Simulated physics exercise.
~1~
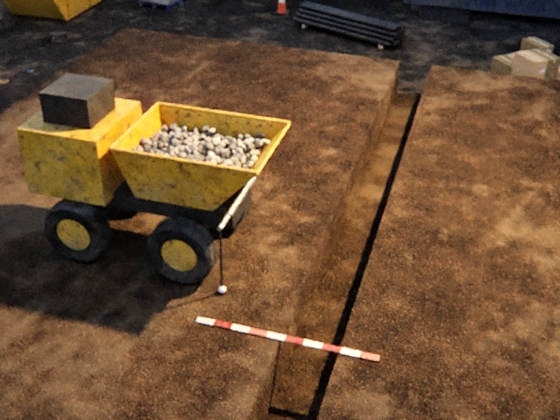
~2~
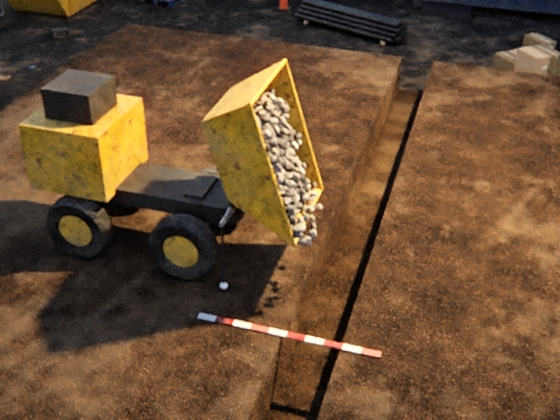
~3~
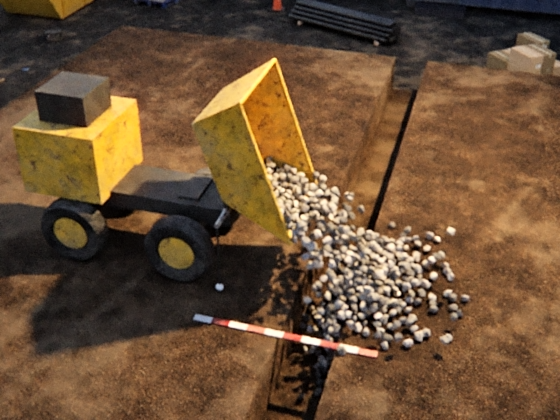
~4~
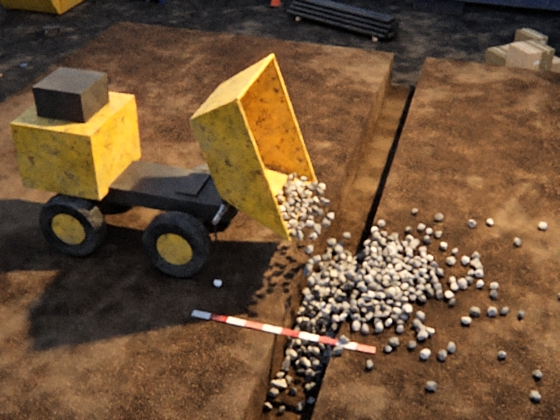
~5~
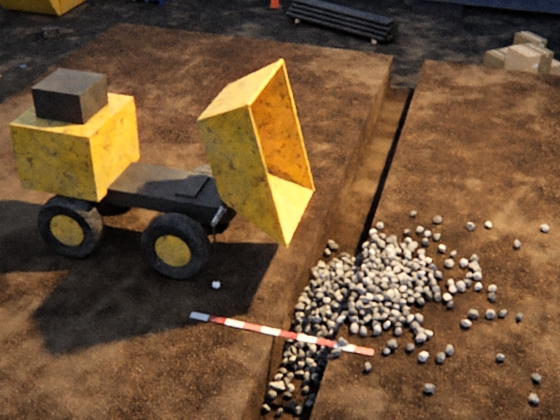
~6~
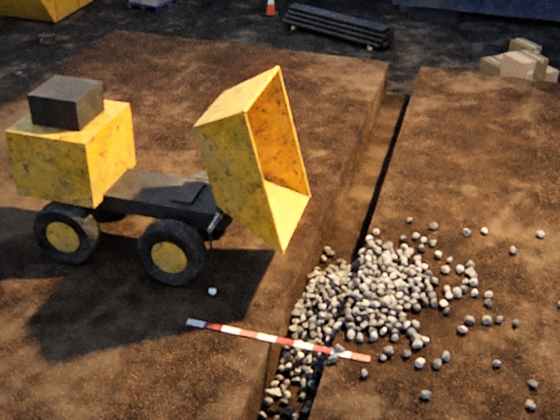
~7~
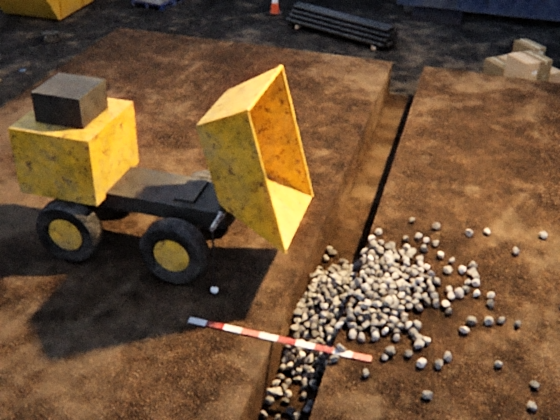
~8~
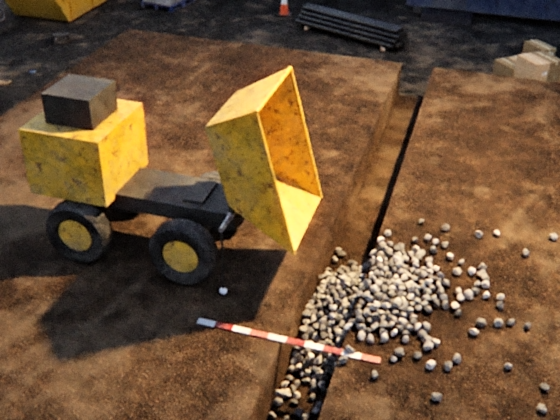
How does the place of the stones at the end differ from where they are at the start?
At the start the stones sit in the yellow skip of the dumper on the left. By the end they lie lower and to the right, heaped in the trench and scattered on the ground beyond it.
